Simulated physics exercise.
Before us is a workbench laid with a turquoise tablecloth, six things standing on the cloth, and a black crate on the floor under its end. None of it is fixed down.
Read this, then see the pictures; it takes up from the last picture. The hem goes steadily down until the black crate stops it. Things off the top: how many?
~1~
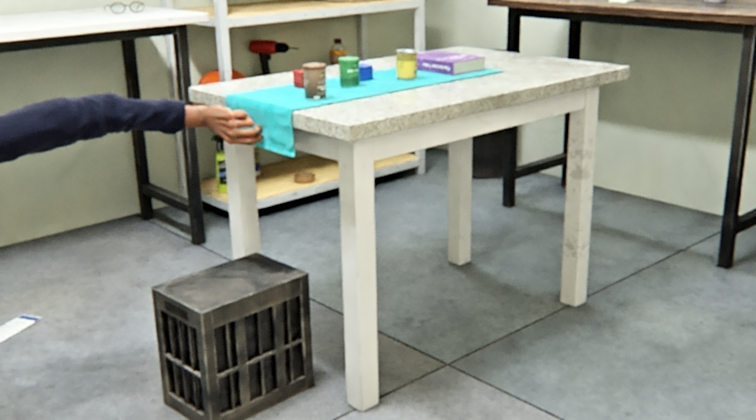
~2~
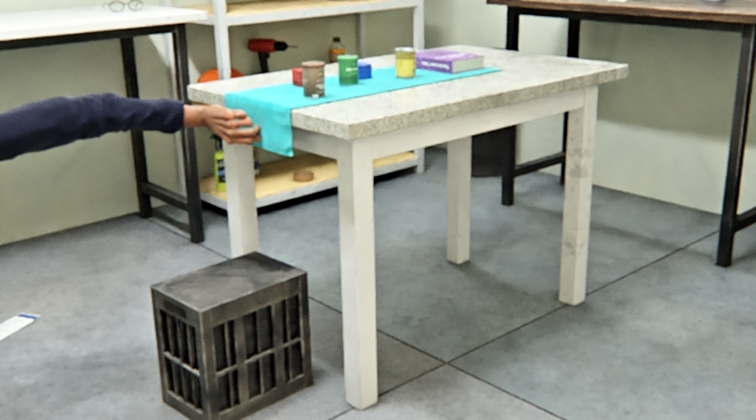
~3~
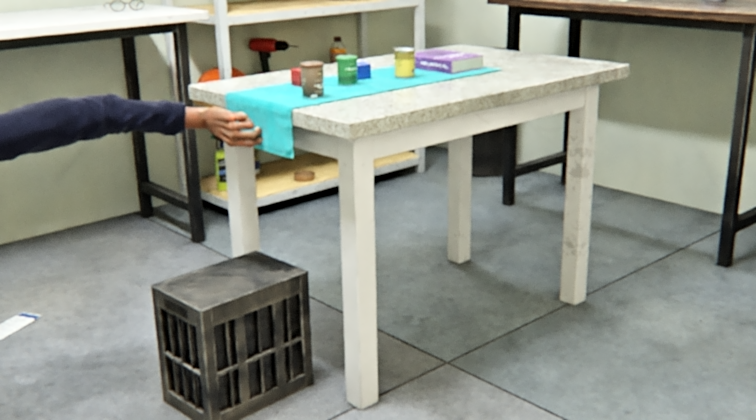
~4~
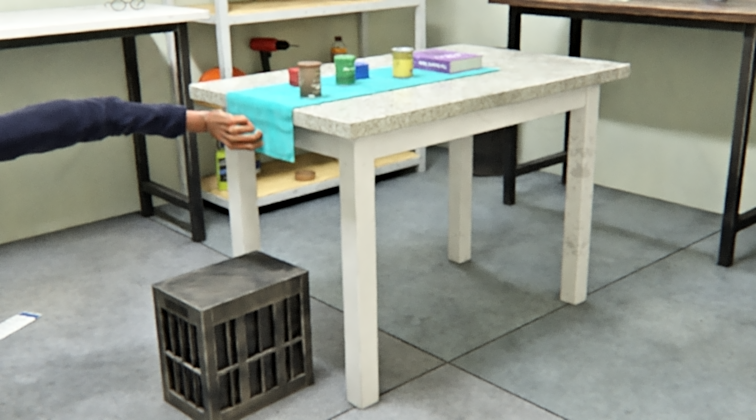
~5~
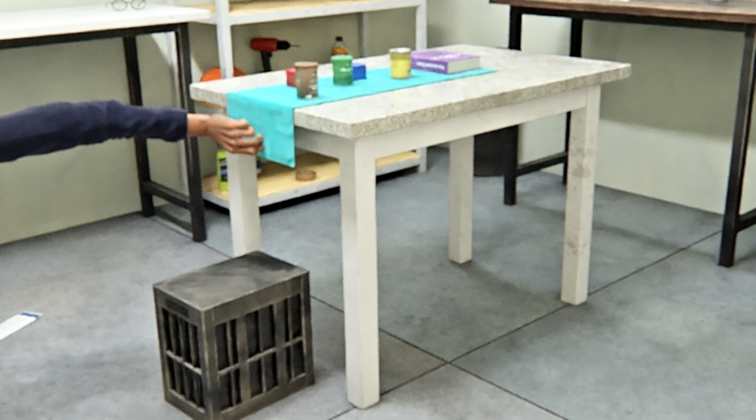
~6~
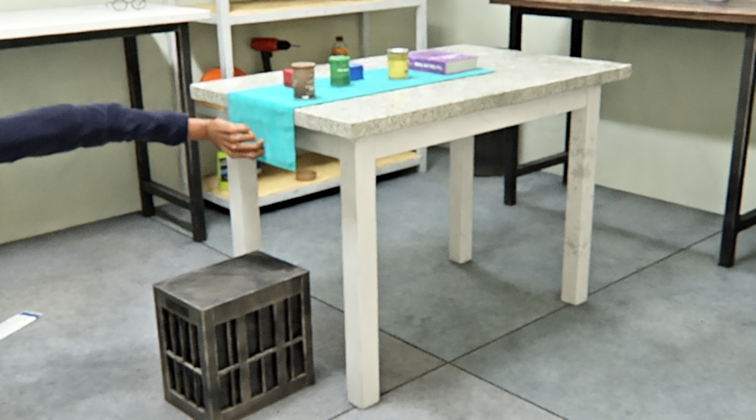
Three.
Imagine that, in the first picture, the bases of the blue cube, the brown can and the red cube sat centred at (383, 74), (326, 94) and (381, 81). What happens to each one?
Blue cube kept, brown can dropped, red cube kept.
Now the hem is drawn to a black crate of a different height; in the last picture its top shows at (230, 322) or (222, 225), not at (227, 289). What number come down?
For the first height 4, for the second 1.
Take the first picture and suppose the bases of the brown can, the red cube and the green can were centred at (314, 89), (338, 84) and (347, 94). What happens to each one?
Brown can - leaves the top. Red cube - leaves the top. Green can - leaves the top.
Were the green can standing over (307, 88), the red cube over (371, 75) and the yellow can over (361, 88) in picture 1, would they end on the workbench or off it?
The green can will end up off, the red cube will stay where it is, the yellow can will end up off.
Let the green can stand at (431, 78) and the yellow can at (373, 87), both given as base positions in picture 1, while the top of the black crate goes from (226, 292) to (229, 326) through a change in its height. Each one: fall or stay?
Observed: Green can remains seated; yellow can departs.
Soon after, hem near (262, 189); all still up.
Then, hem near (263, 226); brown can and red cube gone.
Further on, hem on the crate; brown can, red cube and green can gone.
At rest, hem on the crate; brown can, red cube and green can gone. The workbench loses three.
